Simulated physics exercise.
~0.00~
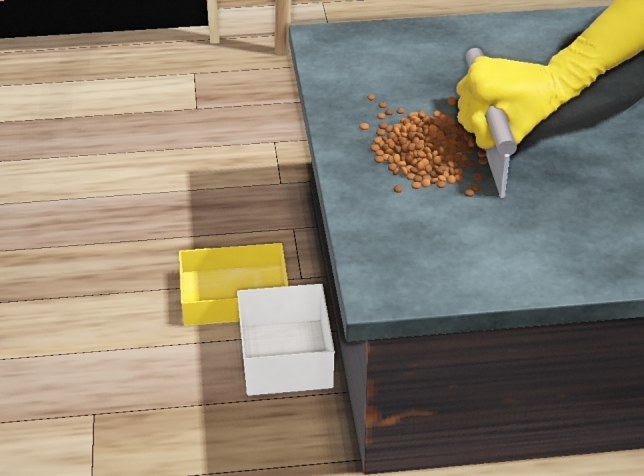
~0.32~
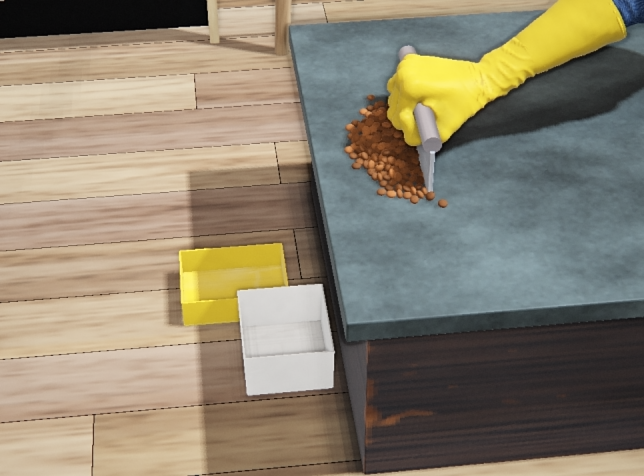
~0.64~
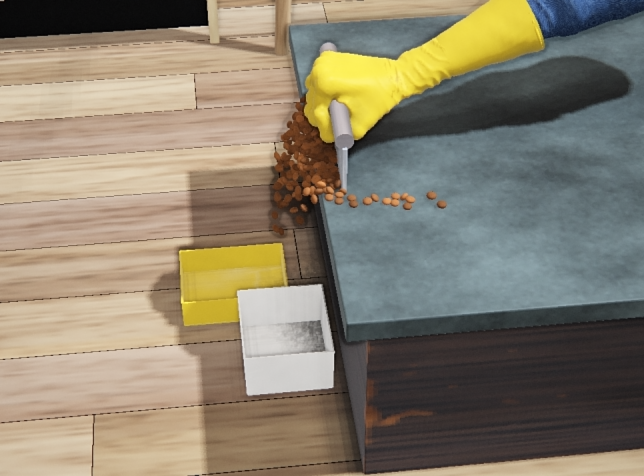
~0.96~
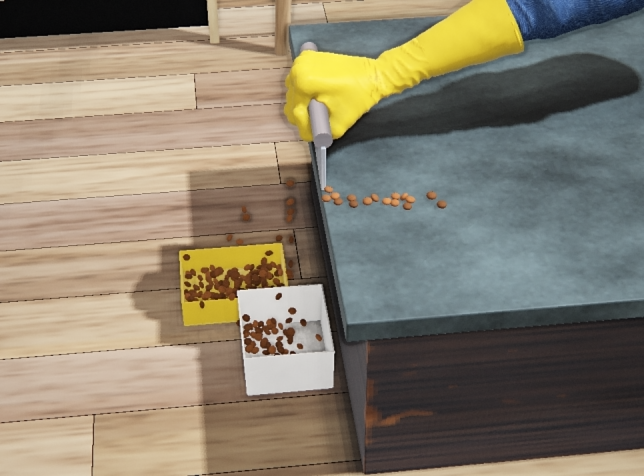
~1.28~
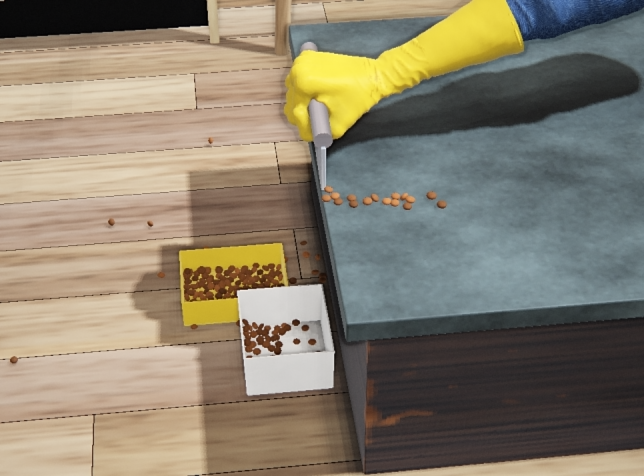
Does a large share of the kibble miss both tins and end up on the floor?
No, only a few scattered pieces miss the tins. Most of the kibble lands in the yellow tin, and a good share lands in the white one.
A gloved hand scrapes kibble left off the slab, mostly into yellow and white tins.
